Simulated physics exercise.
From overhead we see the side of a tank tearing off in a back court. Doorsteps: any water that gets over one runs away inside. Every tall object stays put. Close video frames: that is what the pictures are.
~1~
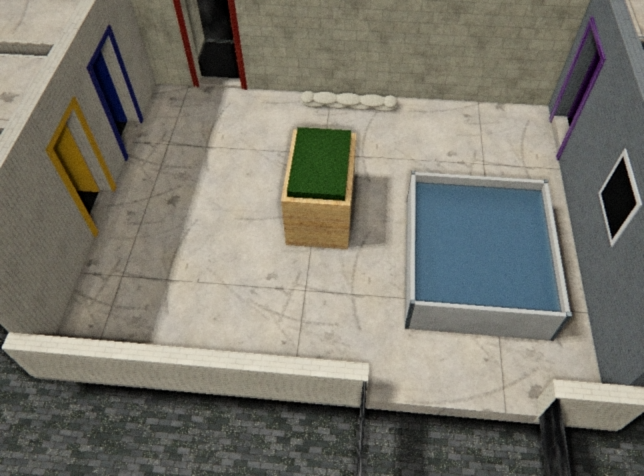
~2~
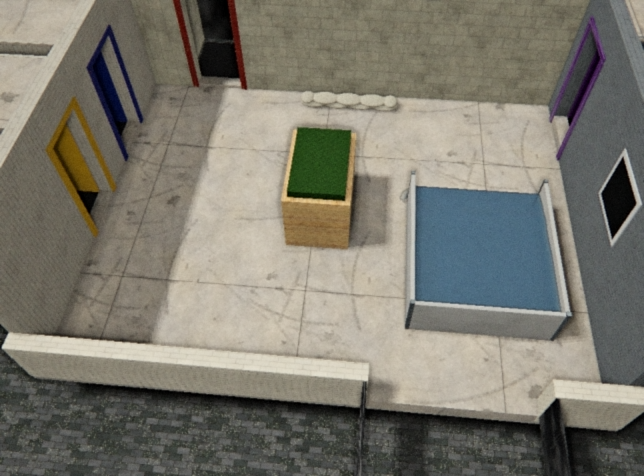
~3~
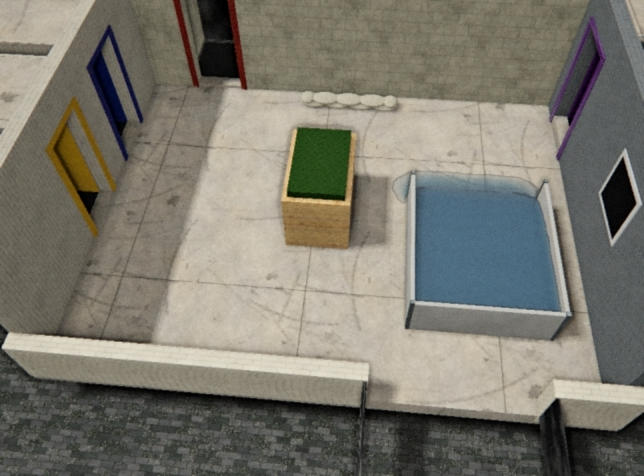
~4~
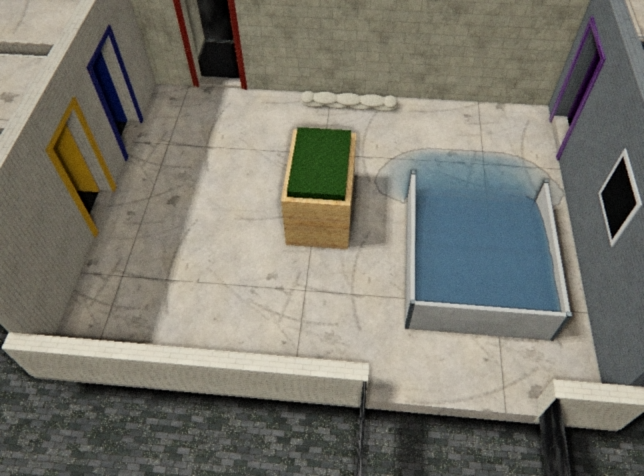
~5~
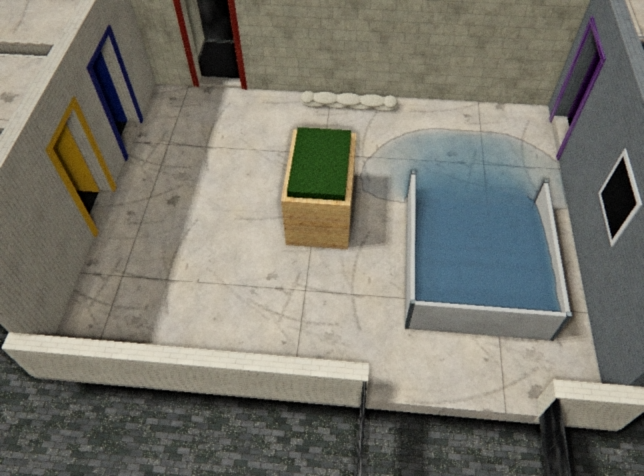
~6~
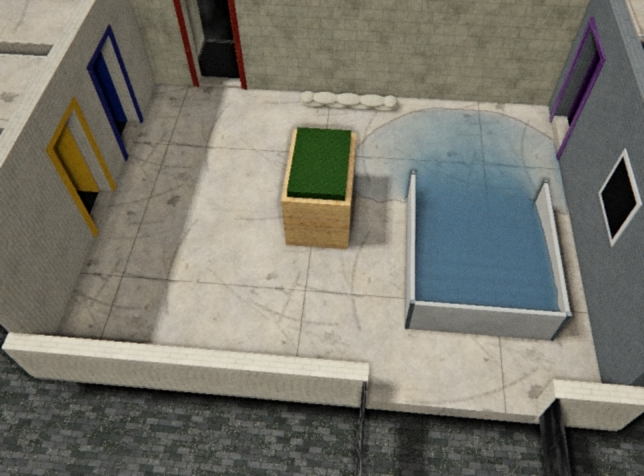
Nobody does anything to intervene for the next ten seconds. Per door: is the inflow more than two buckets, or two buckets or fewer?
As I see it, most likely the yellow door gets too much water; most likely the purple door gets too much water; most likely the red door gets too much water; most likely the blue door gets too much water.
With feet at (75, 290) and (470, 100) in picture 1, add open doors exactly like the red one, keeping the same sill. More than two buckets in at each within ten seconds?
First: Remains below. Second: Gets beyond it.
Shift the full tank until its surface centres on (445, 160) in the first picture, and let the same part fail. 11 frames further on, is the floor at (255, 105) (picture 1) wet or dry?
Answer: Reached.
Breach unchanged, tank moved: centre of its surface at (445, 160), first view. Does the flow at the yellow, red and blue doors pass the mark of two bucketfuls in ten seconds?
Result: Yellow door tops the limit, red door misses it, blue door tops the limit.
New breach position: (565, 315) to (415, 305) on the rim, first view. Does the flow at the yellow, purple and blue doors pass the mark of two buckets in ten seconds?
Yellow door stays within the limit, purple door stays within the limit, blue door stays within the limit.
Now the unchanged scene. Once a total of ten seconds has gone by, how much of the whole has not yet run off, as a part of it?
Some 88 per cent.
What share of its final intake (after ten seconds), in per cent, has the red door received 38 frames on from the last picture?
Working it through, I arrive at 0 %.
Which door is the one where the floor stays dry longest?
I'd go with the yellow-painted one.
A moment on, water covers 25 % of the floor; the yellow door not reached, the purple door wet at the sill, nothing in, the red door not reached, the blue door not reached.
Next, water covers 30 % of the floor; the yellow door not reached, the purple door under two buckets in, the red door not reached, the blue door not reached.
Then, water covers 45 % of the floor; the yellow door not reached, the purple door far over two buckets in, the red door wet at the sill, nothing in, the blue door not reached.
Later, water covers 70 % of the floor; the yellow door under two buckets in, the purple door far over two buckets in, the red door wet at the sill, nothing in, the blue door over two buckets in.
In the end, water covers 95 % of the floor; the yellow door over two buckets in, the purple door far over two buckets in, the red door over two buckets in, the blue door far over two buckets in.
